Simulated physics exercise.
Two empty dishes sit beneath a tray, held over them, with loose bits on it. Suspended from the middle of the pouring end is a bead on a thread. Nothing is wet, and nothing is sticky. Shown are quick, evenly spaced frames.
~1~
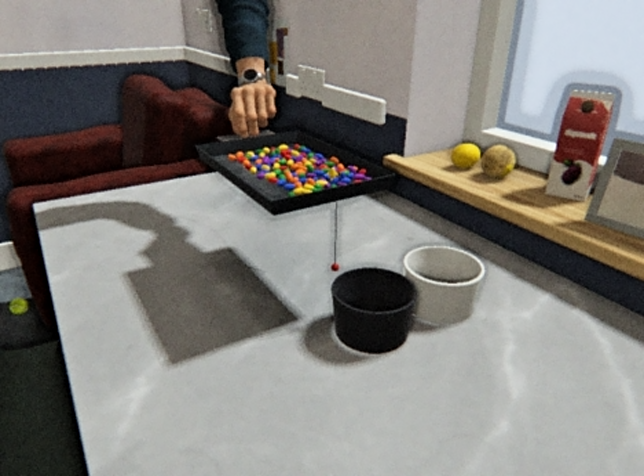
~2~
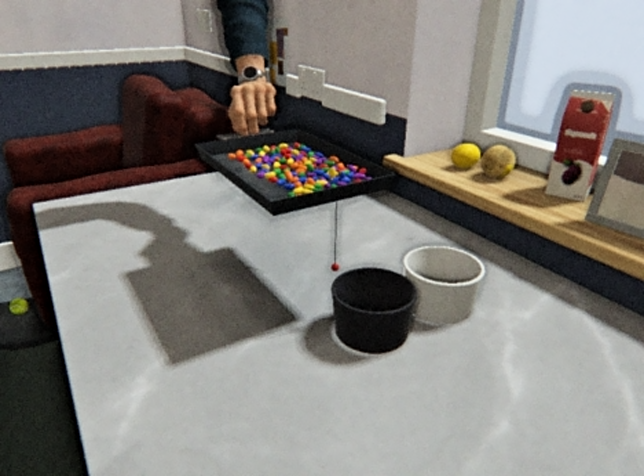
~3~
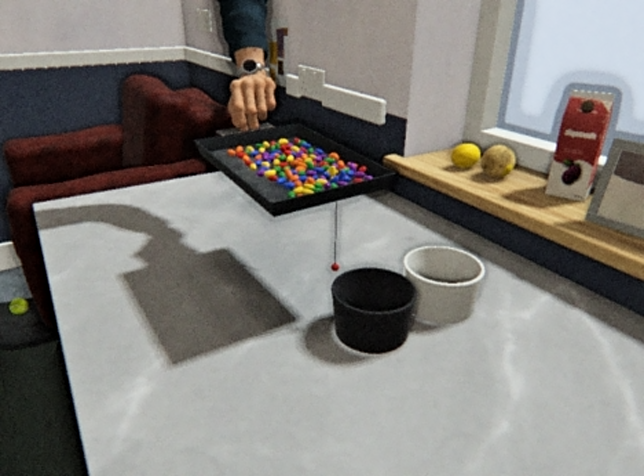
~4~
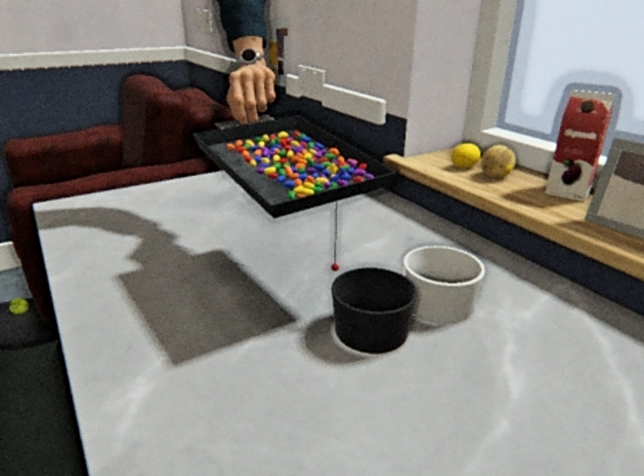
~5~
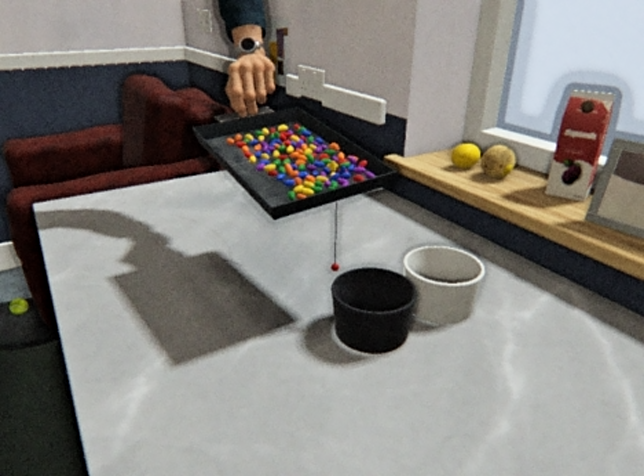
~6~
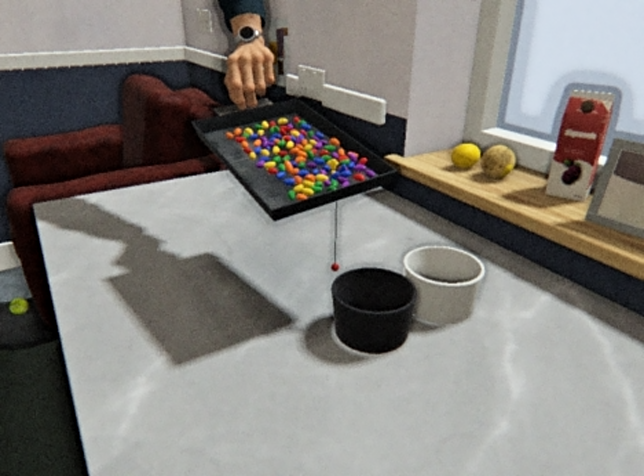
Above a grey table, a hand slowly tilts a black tray of colourful jelly beans.
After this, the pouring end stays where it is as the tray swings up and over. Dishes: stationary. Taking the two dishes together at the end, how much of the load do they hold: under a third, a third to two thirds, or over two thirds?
The caught part does not reach a third.
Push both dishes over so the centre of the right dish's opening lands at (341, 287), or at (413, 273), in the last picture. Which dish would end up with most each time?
The first time round it's the one placed on the left, and the next time it's the one placed on the left.
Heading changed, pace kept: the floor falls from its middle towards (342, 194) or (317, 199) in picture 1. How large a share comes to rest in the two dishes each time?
Roughly 70 percent first and 40 percent second.
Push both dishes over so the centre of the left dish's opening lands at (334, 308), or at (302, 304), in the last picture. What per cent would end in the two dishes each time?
Trial 1 near 40 percent, trial 2 near 90 percent.
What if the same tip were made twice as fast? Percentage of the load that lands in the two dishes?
About 0 per cent.
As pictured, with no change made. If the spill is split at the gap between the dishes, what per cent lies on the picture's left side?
It comes to near 100 percent of the spill.
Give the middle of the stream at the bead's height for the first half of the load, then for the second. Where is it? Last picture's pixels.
Half one: (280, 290), half two: (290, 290).
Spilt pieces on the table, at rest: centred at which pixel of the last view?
Estimated middle: Around (290, 357).
Just after the last frame, tray tipped steeply; almost all on the tray; just a few in the air.
A moment on, tray tipped right over; roughly two thirds on the tray; about a tenth outside both; roughly a quarter in the air.
Further on, tray tipped past a quarter turn; about a tenth in the left dish; almost all outside both.
When it is over, tray tipped past a quarter turn; about a tenth in the left dish; not one in the right dish; almost all outside both.
